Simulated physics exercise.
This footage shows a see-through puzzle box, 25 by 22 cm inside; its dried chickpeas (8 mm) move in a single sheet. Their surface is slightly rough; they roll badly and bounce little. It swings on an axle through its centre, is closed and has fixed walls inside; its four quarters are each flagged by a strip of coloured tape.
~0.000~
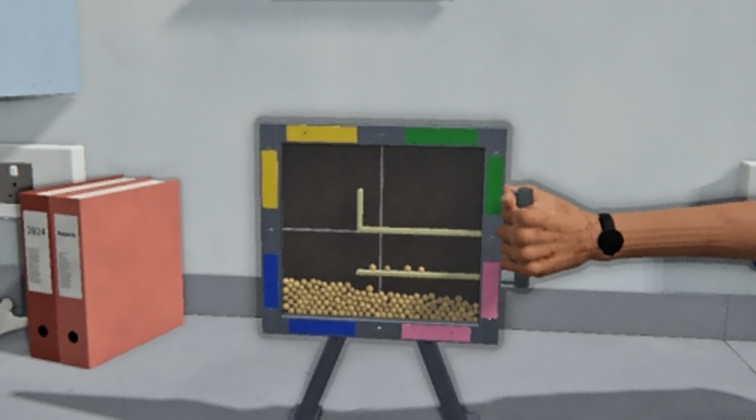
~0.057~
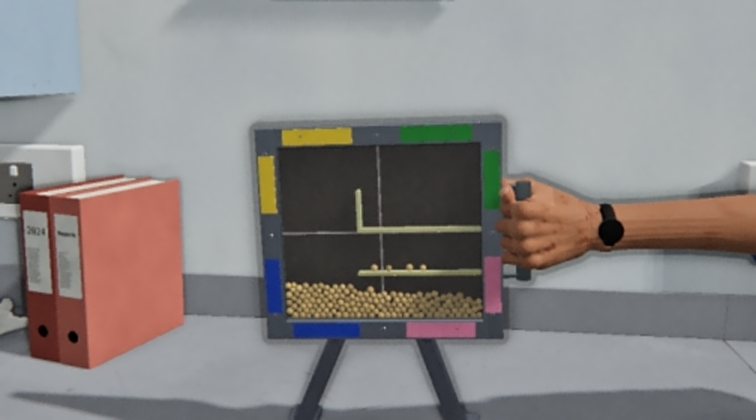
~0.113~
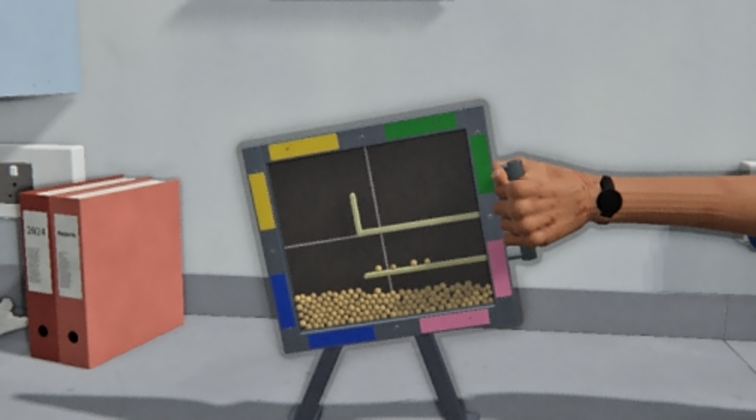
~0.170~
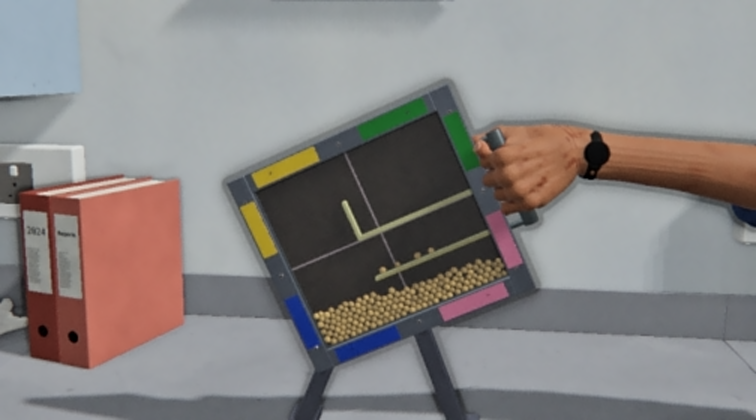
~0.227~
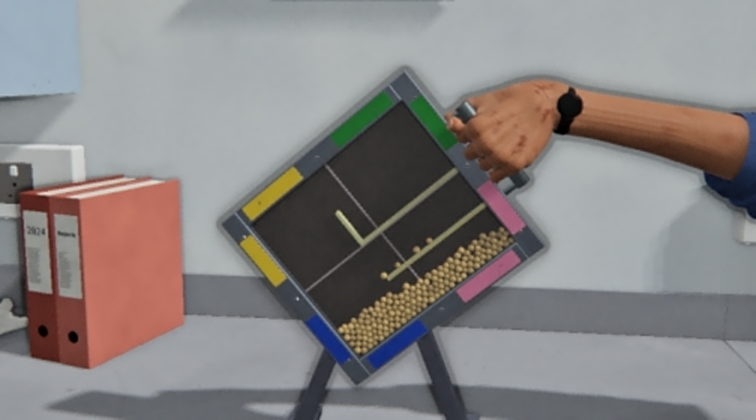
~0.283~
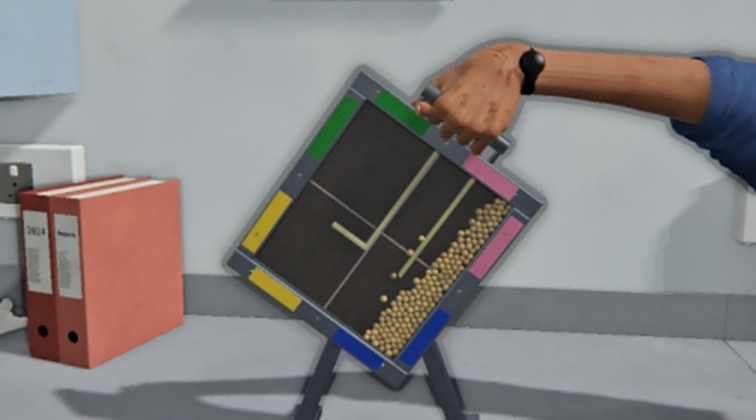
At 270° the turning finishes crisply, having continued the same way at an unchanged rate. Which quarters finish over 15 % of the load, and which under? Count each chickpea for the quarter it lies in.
Shares - yellow quarter smaller than; blue quarter smaller than; pink quarter smaller than; green quarter greater than 15 percent.
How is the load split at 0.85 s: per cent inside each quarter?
Yellow quarter: 80; blue quarter: 0; pink quarter: 0; green quarter: 20.
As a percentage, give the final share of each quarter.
Final shares in per cent - yellow quarter: 5, blue quarter: 0, pink quarter: 0, green quarter: 95.
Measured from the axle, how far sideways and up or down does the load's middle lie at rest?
Roughly 6 cm to the right of the axle and 8 cm beneath it.
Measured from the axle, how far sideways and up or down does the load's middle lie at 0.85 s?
Roughly 8 cm to the right of the axle and 5 cm below it.
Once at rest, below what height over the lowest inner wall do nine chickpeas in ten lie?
Roughly 8 centimetres.
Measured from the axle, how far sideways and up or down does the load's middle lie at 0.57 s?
The middle sits some 8 centimetres right and 4 centimetres below the axle.
After 0.57 s it has turned 131°, the chickpeas' middle is 8 cm right of and 4 cm below the axle; by quarter, yellow 30 %, blue 65 %, pink 5 %.
After 0.85 s it has turned 205°, the chickpeas' middle is 8 cm right of and 5 cm below the axle; by quarter, yellow 80 %, green 20 %.
After 1.17 s it has turned 270°, the chickpeas' middle is 7 cm right of and 7 cm below the axle; by quarter, yellow 15 %, green 85 %.
Settled by 1.8 s, yellow 5 %, blue 0 %, pink 0 %, green 95 %.
